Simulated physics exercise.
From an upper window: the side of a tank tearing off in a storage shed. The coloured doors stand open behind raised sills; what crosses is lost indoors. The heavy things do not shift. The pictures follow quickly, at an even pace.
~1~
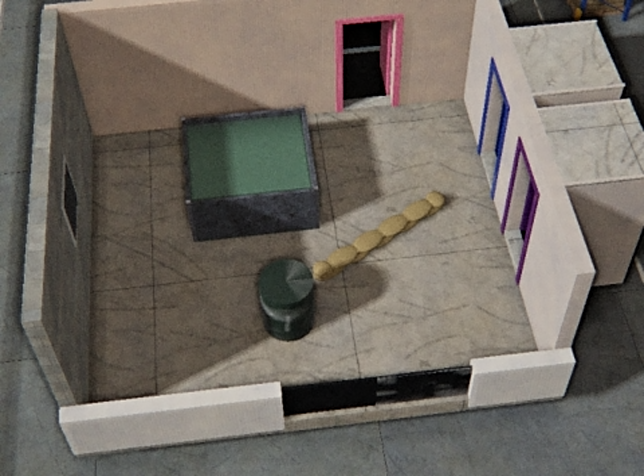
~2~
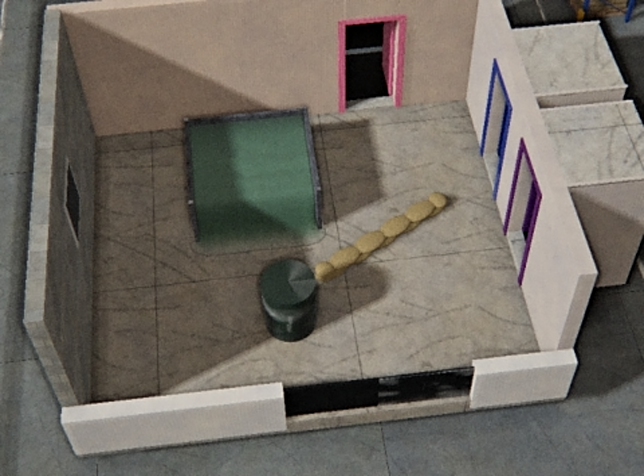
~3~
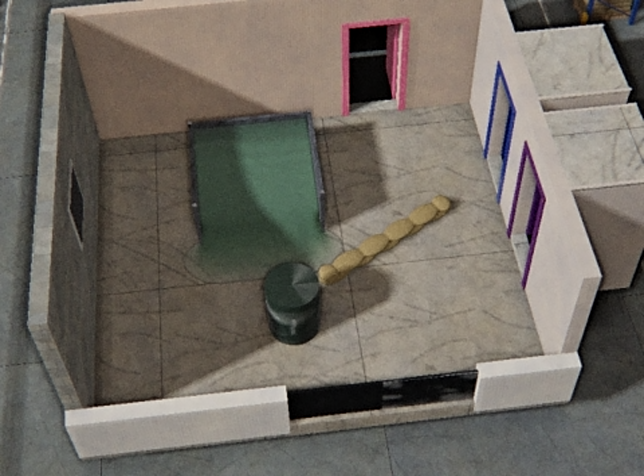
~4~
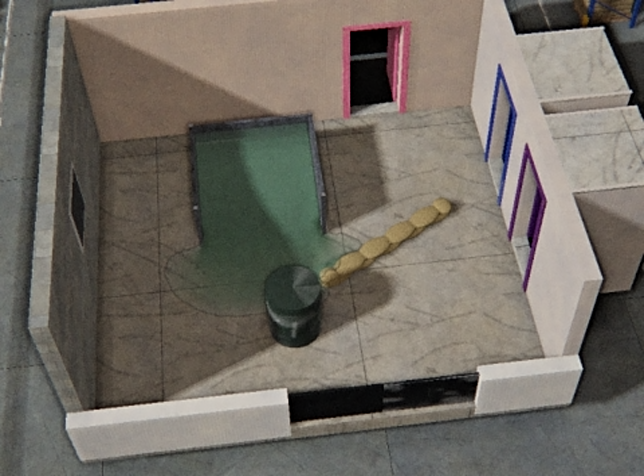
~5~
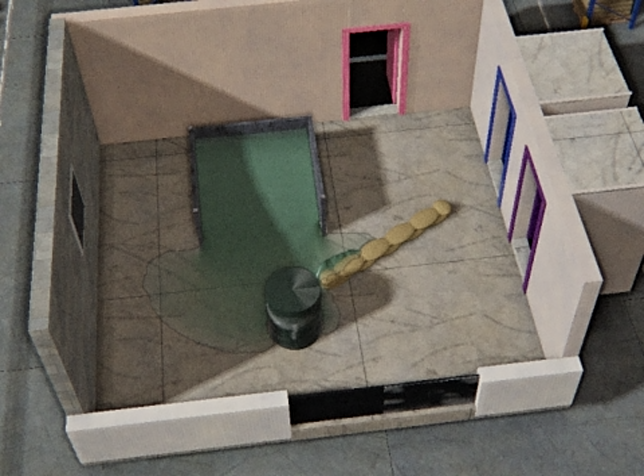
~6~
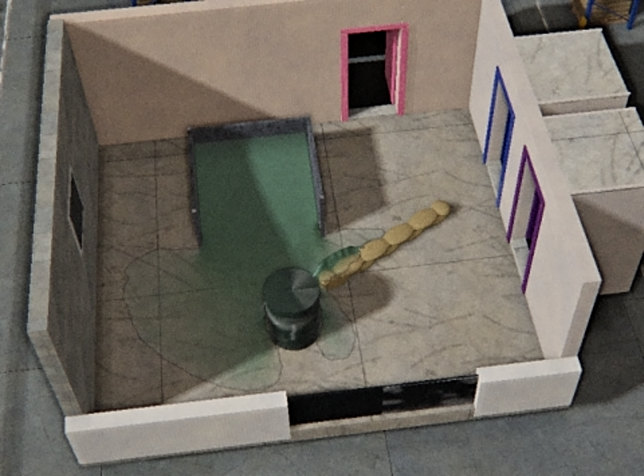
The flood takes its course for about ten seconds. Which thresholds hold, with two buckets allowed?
In the end: The purple door holds within the limit; the blue door holds within the limit; the pink door floods.
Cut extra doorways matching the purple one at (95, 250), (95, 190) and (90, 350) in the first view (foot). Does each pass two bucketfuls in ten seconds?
In turn: Takes less, holds, passes that mark.
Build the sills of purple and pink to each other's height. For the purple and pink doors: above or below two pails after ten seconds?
One by one: Purple door goes over; pink door holds.
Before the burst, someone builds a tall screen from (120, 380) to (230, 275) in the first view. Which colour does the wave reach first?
First comes the purple door.
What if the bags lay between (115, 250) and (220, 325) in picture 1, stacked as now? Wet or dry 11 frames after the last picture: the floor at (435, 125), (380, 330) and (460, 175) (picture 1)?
As listed: Dry, wet, clear.
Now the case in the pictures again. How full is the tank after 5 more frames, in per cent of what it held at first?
Some 40 per cent.
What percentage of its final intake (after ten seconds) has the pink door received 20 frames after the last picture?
Some 0 per cent.
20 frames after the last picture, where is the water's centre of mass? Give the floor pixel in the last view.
I would point to (275, 308).
A moment on, water covers 45 % of the floor; the purple door not reached, the blue door not reached, the pink door not reached.
Next, water covers 60 % of the floor; the purple door not reached, the blue door not reached, the pink door not reached.
Then, water covers 80 % of the floor; the purple door wet at the sill, nothing in, the blue door wet at the sill, nothing in, the pink door wet at the sill, nothing in.
Later, water covers 95 % of the floor; the purple door wet at the sill, nothing in, the blue door wet at the sill, nothing in, the pink door under two buckets in.
In the end, water covers 95 % of the floor; the purple door under two buckets in, the blue door under two buckets in, the pink door far over two buckets in.
